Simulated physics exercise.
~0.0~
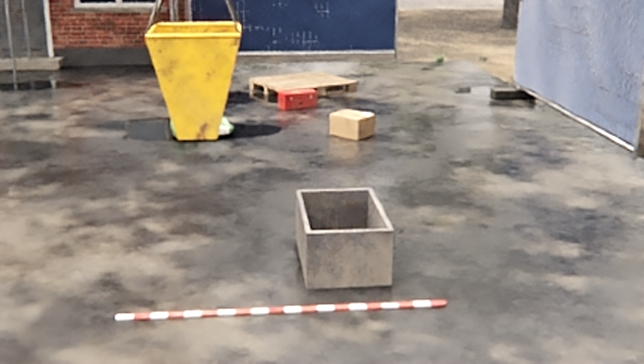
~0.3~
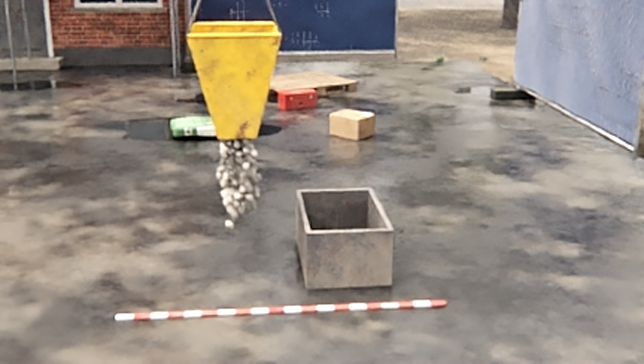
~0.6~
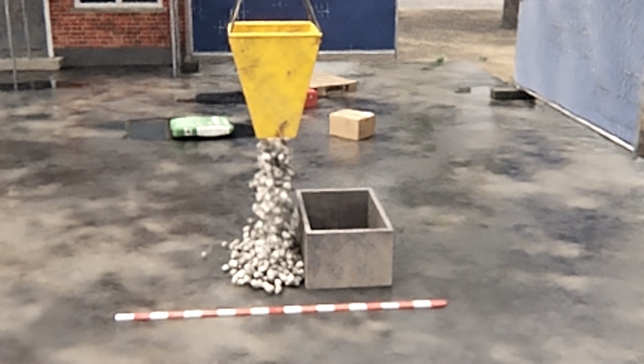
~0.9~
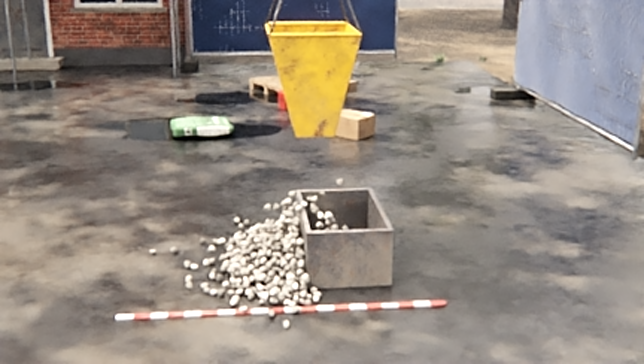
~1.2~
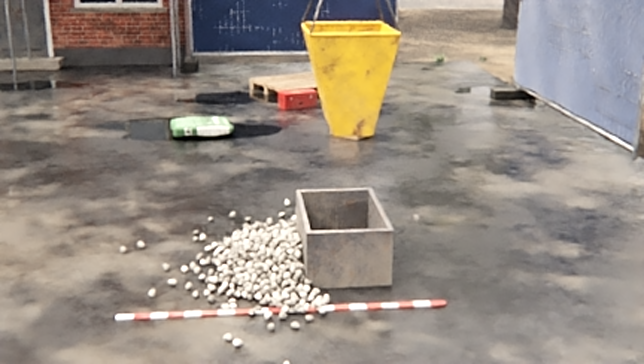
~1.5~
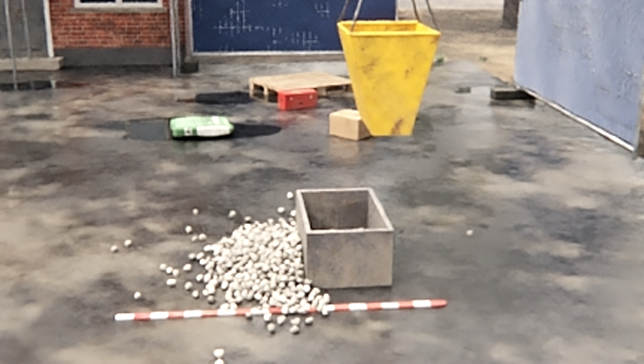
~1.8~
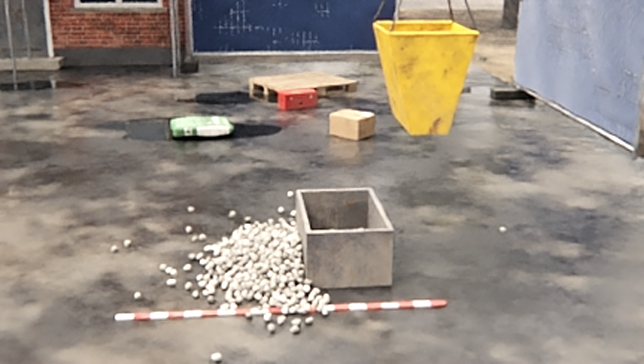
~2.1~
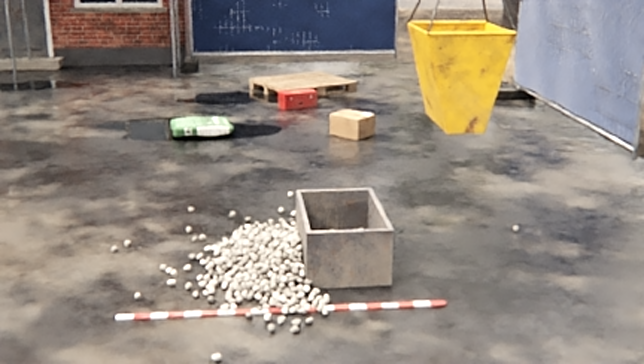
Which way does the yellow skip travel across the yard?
The yellow skip travels to the right, passing behind the grey bin and on towards the blue panel at the side.
